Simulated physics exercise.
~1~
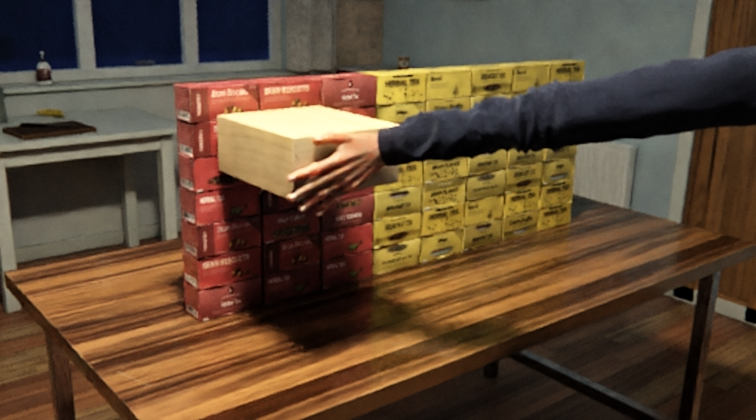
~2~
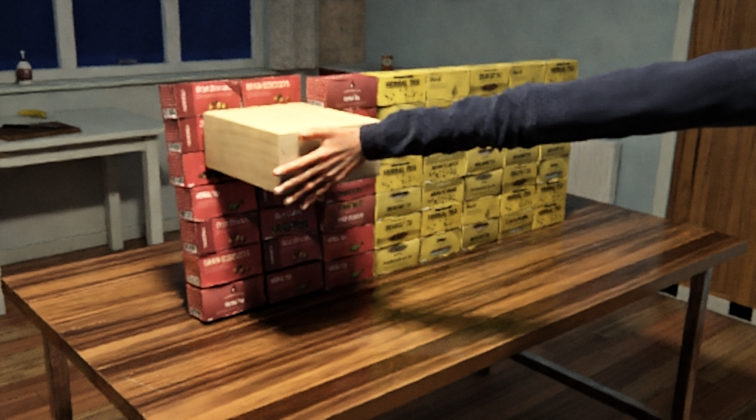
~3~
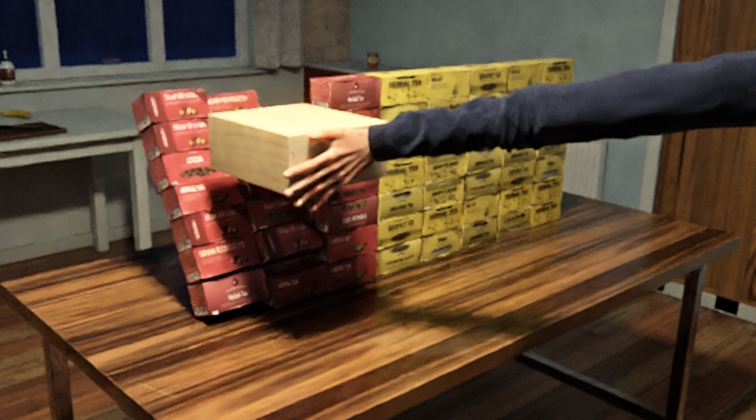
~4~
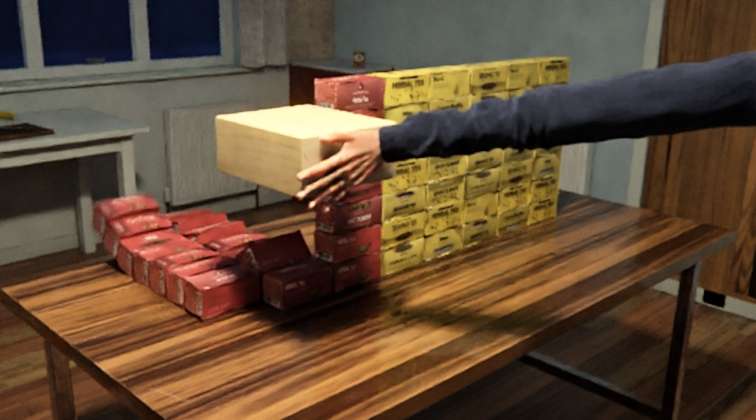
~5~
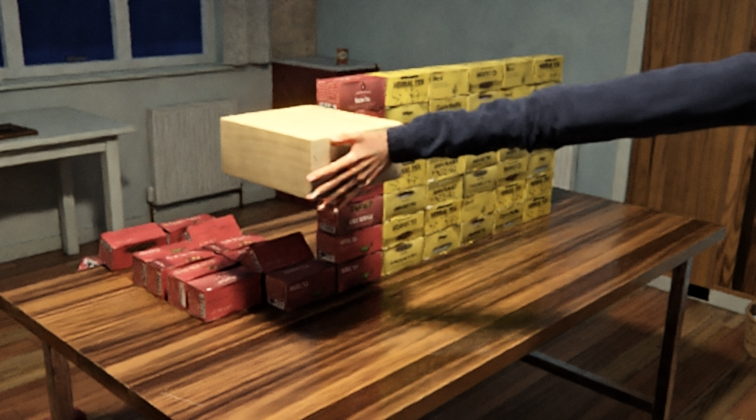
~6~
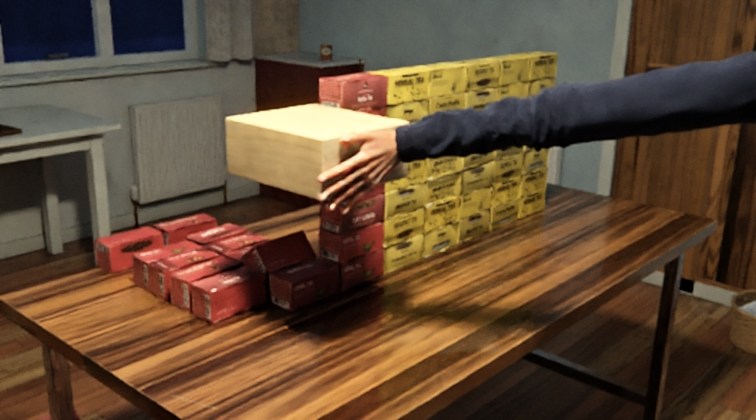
Red packets topple in a heap as a hand pushes a wooden block, yellow ones standing.
